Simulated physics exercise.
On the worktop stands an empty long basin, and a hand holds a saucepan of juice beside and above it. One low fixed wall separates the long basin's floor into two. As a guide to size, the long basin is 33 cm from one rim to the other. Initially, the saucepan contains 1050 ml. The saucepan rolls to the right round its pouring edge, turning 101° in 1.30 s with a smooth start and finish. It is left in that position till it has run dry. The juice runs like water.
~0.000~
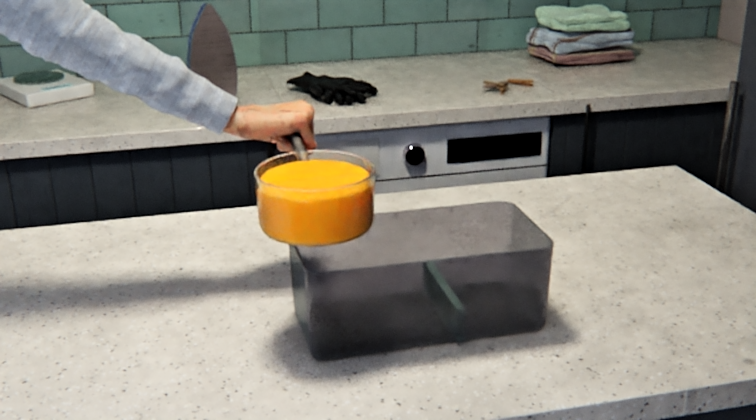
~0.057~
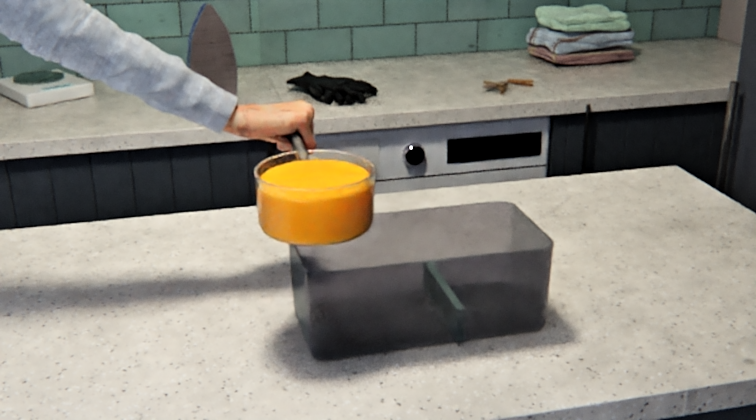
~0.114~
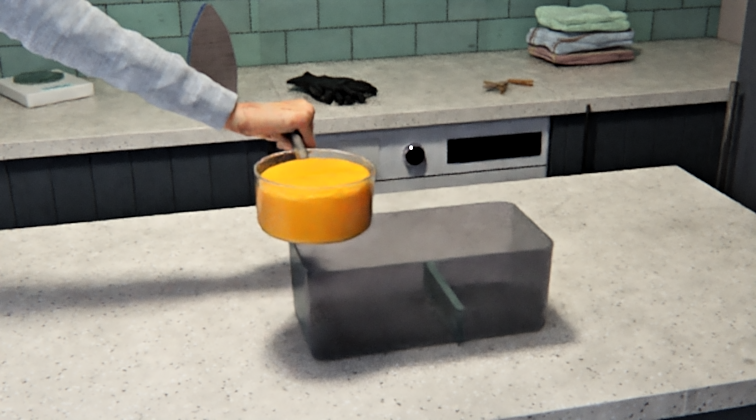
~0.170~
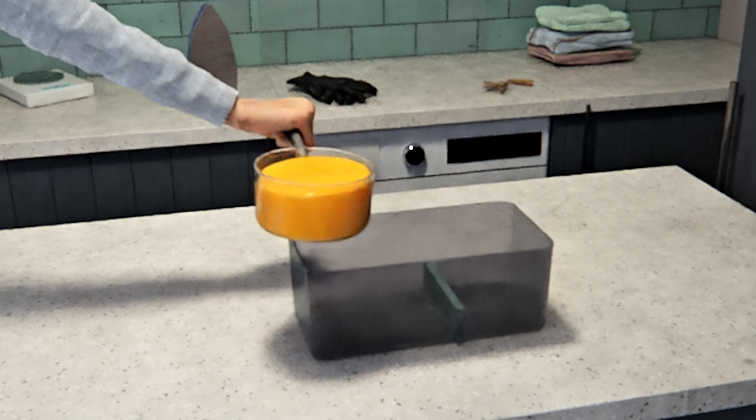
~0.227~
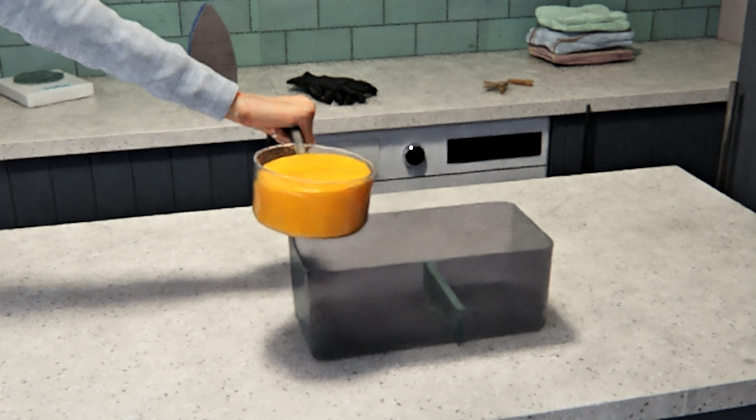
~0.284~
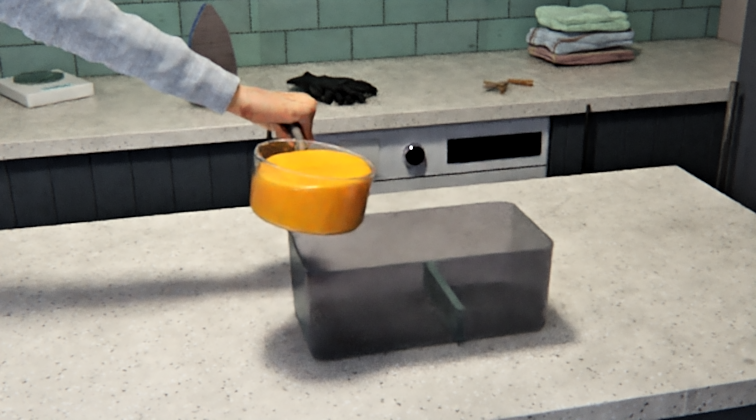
A hand and forearm in a light grey-blue sleeve reach in from the upper left of a kitchen, seen from slightly above across a pale speckled worktop. The hand holds a clear saucepan of bright orange juice above the left end of an empty, smoky-grey long basin with a green divider, before green tiles. The saucepan starts nearly still, then tilts slightly to the right, while the view stays fixed.
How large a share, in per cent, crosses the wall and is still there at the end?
A share of about 68 per cent.
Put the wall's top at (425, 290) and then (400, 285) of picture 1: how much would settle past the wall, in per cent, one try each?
85 % and 95 %.
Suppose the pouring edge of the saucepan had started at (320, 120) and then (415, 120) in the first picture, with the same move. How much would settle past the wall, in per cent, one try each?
10 and 65 %.
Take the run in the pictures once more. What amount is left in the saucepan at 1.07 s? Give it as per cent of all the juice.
I'd say some 12 per cent remains.
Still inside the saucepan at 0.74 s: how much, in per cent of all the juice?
Around 60 percent.
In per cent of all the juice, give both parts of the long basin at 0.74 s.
I'd say about 12 left and about 1 right.
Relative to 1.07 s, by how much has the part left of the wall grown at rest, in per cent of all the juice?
That works out to roughly 14 per cent of the whole.
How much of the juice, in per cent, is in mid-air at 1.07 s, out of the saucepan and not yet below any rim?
Near 14 percent.
After 0.74 s the tilt is 61° and 60 per cent is still to pour, 11 is left of the wall and 1 right of it.
After 1.07 s the tilt is 94° and 12 per cent is still to pour, 18 is left of the wall and 57 right of it.
After 1.42 s the tilt is 101° and 1 per cent is still to pour, 29 is left of the wall and 67 right of it.
After 1.80 s the tilt is 101° and 0 per cent is still to pour, 32 is left of the wall and 67 right of it.
In the end 32 per cent lies left of the wall, 68 right of it and 1 outside.
